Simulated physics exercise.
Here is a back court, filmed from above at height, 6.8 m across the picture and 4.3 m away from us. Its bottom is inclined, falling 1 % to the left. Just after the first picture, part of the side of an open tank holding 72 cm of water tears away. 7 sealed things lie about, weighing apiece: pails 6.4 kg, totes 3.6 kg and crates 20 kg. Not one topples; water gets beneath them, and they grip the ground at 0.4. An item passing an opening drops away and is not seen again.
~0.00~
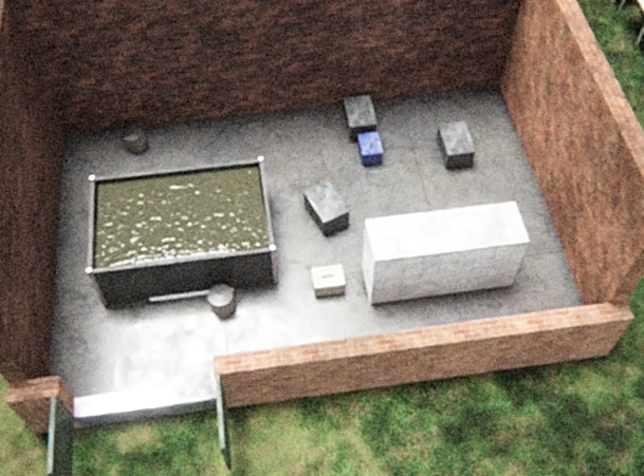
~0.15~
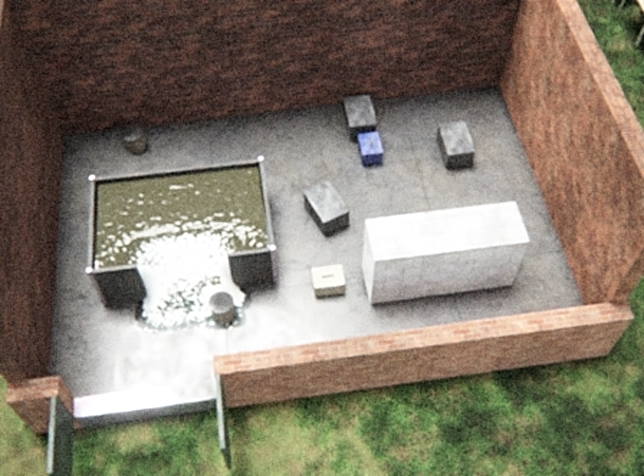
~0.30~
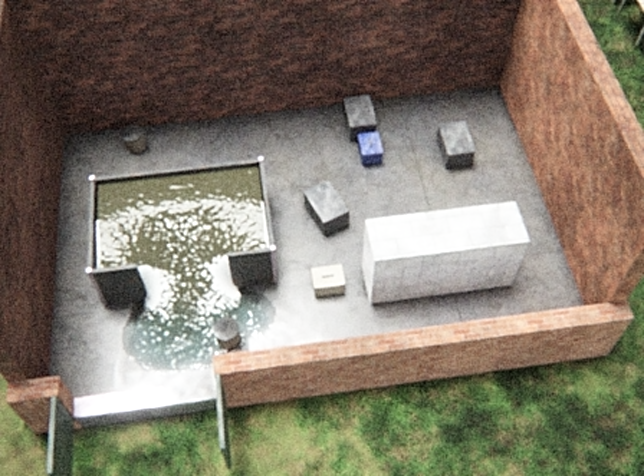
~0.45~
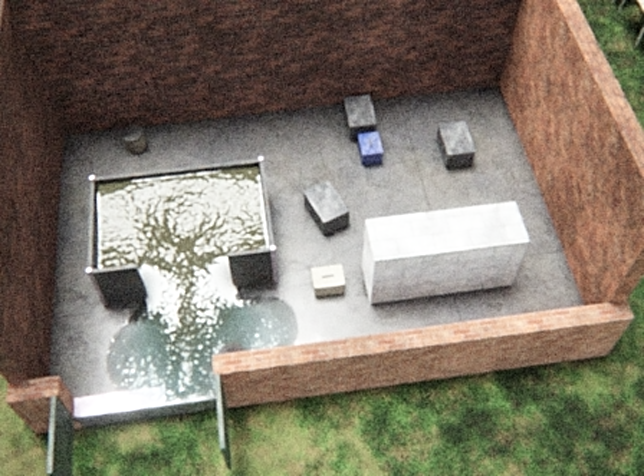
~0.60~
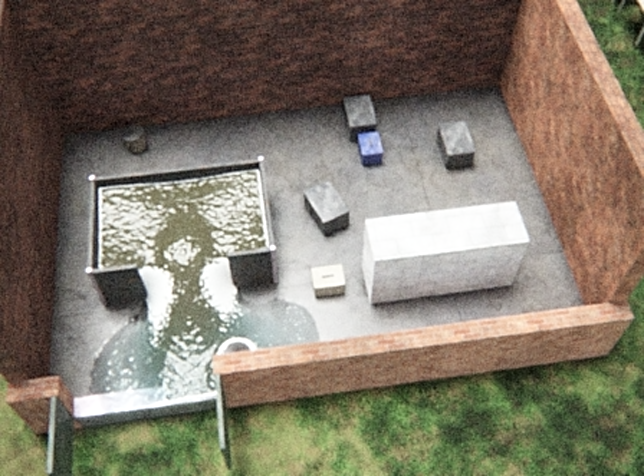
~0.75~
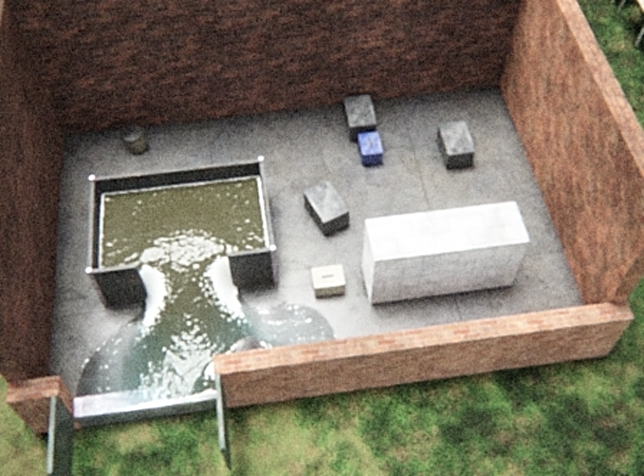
In a brick-walled back court, part of an open tank's front side gives way and water pours out, spreading across the ground and carrying a small round container toward the front wall, while the blue box and other boxes stay still.
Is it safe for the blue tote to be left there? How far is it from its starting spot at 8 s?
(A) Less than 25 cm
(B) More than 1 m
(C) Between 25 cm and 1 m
C.
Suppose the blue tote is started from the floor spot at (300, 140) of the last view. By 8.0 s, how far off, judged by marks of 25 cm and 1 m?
In the end it keeps its place.
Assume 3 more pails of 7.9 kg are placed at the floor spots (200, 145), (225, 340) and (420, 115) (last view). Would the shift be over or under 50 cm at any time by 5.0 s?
So that's within the threshold, beyond the threshold and within the threshold, in that sequence.
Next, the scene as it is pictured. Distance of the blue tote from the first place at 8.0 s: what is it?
60 centimetres.
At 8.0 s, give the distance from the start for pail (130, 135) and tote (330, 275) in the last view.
Lab note - net shifts in turn: 0 cm; 140 cm.
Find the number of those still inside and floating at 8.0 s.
That would be 0 of them.
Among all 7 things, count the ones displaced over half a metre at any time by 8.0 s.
Counting them up, I find 3.
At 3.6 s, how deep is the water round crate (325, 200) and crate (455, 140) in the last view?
Close to 2 and 0 centimetres.
After 1.6 s the blue tote is near (370, 143), 0.0 m from its start, aground; 0 of 7 are out; 0 afloat.
After 3.6 s the blue tote is near (370, 143), 0.0 m from its start, aground; 0 of 7 are out; 0 afloat.
After 5.6 s the blue tote is near (370, 143), 0.0 m from its start, aground; 0 of 7 are out; 0 afloat.
After 8.0 s the blue tote is near (329, 145), 0.6 m from its start, aground; 0 of 7 are out; 0 afloat.
